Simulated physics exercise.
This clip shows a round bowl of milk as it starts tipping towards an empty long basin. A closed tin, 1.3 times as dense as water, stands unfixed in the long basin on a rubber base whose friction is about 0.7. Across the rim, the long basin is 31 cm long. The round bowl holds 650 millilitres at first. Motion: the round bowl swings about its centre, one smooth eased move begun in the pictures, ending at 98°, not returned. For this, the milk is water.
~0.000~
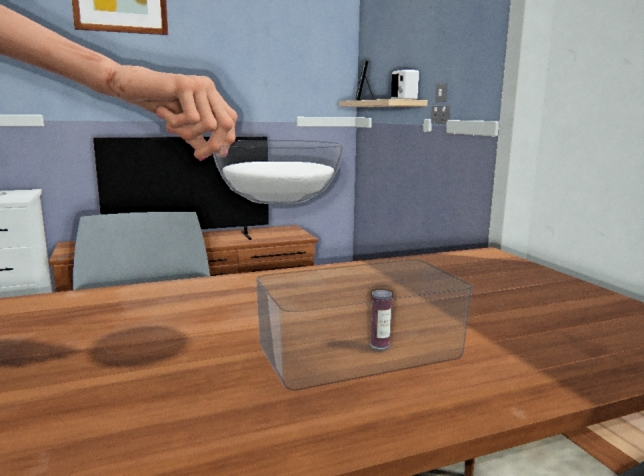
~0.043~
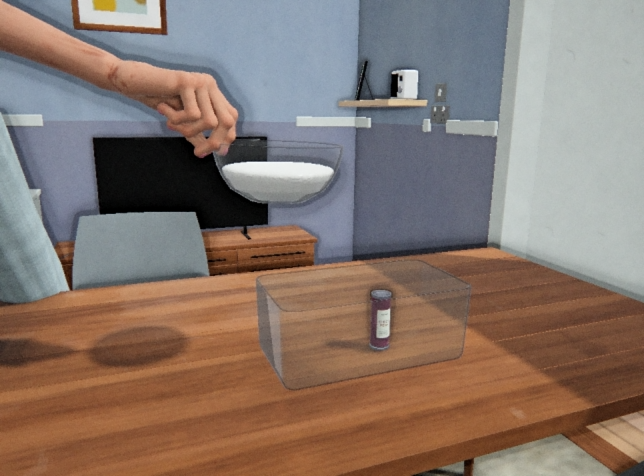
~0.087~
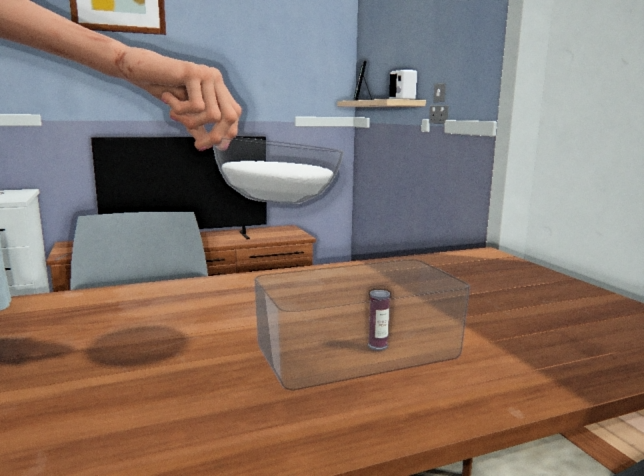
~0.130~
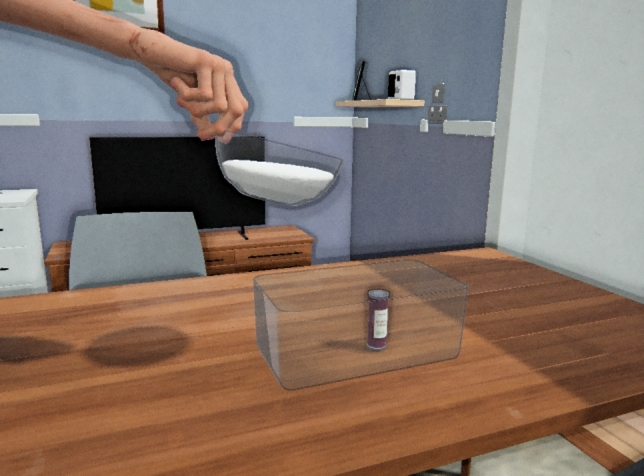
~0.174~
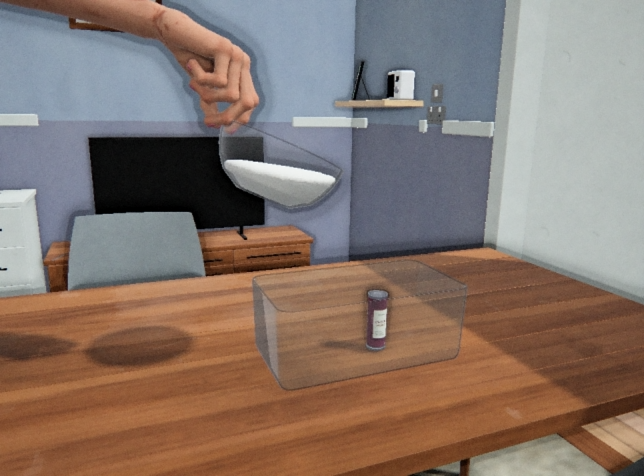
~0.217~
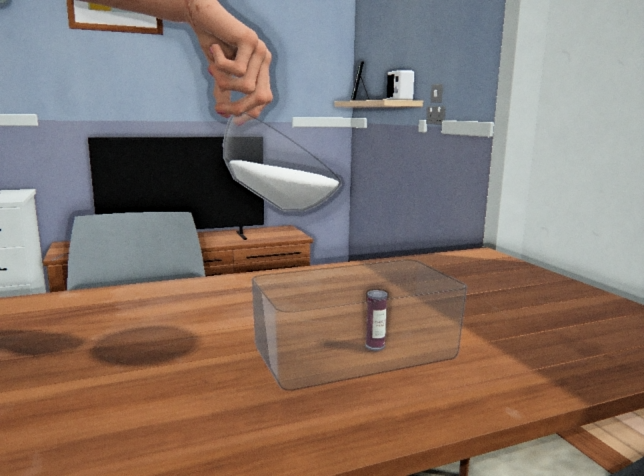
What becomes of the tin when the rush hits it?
It tips.
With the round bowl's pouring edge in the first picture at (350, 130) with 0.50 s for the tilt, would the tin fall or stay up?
After that, the tin stays vertical.
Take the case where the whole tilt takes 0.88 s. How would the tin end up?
Then it stays up.
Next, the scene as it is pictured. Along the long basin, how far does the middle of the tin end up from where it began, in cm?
4.5 cm.
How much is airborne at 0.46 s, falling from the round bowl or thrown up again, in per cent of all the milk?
64 per cent.
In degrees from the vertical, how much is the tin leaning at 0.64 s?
Measured tilt, approx.: 10 degrees.
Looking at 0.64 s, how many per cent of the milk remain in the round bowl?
About 1 per cent.
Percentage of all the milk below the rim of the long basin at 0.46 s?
Close to 24 in a hundred.
After 0.46 s the tilt is 94° and 12 per cent is still to pour; the tin stands where it began.
After 0.64 s the tilt is 98° and 1 per cent is still to pour; the tin leans 12°.
After 0.83 s the tilt is 98° and 0 per cent is still to pour; the tin leans 5°.
After 1.03 s the tilt is 98° and 0 per cent is still to pour; the tin leans 18°.
In the end the tin lies on its side.
